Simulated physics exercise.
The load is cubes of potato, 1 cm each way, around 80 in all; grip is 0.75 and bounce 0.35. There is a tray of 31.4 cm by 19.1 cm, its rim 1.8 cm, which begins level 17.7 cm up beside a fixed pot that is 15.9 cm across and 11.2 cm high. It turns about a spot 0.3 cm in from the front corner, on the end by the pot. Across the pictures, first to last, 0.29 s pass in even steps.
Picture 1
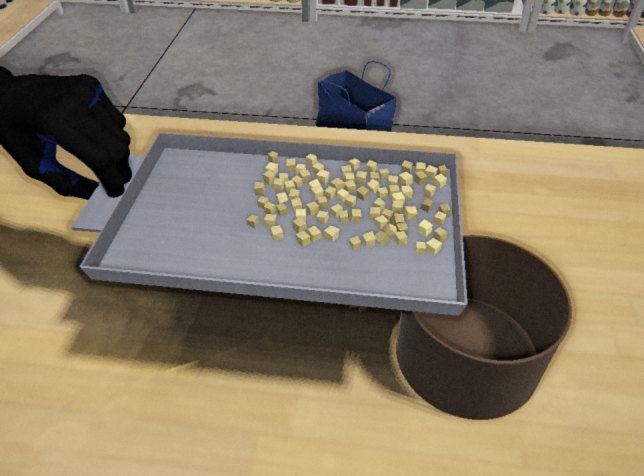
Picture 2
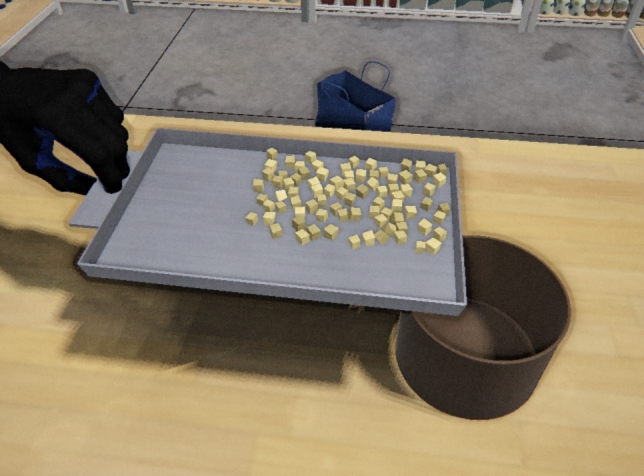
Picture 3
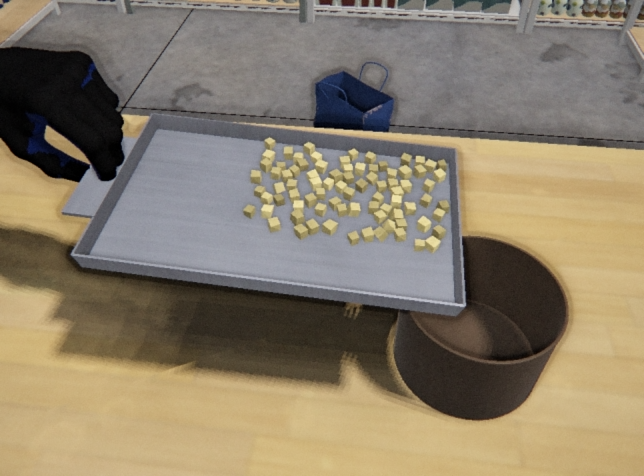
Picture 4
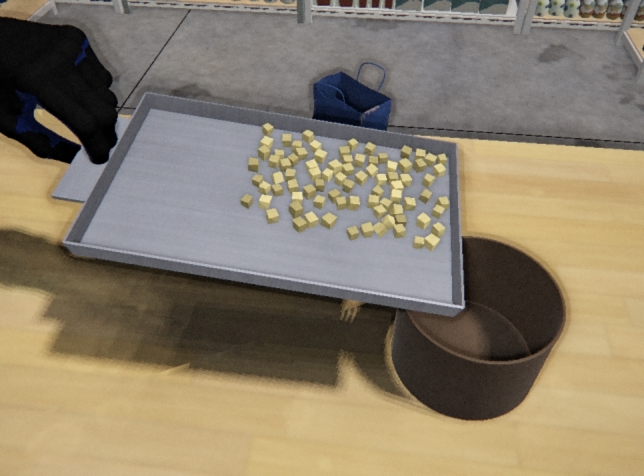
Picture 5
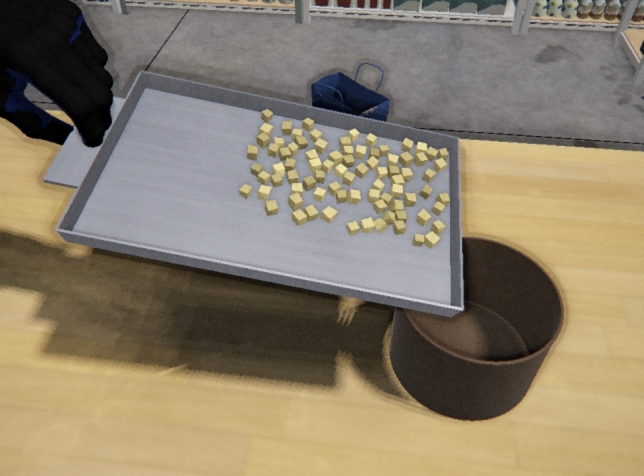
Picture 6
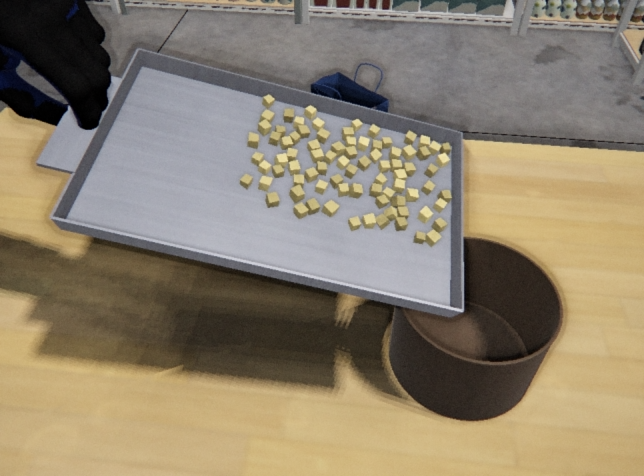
The clip opens on a grey tray of small pale yellow cubes above a wooden surface, with a black-gloved hand at its left end and a brown pot by its right. The hand rises, lifting the left end steadily into a slant, while the cubes stay scattered across the tray's right half.
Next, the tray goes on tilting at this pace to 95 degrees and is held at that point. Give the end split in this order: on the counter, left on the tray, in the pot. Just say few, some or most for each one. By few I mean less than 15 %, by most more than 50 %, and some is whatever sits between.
I would say counter most, left on the tray few, pot few.
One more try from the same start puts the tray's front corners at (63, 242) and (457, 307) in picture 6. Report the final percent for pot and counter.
Pot 0, counter 100.
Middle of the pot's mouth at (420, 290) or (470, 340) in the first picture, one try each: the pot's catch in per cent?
In order, about 0 and about 85 per cent.
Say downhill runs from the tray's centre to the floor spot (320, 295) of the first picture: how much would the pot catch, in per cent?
I'd say close to 0 %.
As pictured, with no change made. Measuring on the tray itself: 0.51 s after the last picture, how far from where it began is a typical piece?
Roughly 9 cm.
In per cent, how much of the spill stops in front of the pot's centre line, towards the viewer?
Share: Some 100 %.
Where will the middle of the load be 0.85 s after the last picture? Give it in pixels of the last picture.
Estimated load position: Around (490, 289).
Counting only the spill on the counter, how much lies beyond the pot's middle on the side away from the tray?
Estimate: Roughly 70 per cent of the pieces.
Then, 0.51 s after the last picture, tilt 54 degrees; the tray holds 100 %, the pot 0 %.
Then, 0.85 s after the last picture, tilt 78 degrees; the tray holds 70 %, the pot 0 %.
Then, 1.29 s after the last picture, tilt 95 degrees; the tray holds 15 %, the pot 0 %.
In the end, counter 95 %, tray 0 %, pot 5 %.
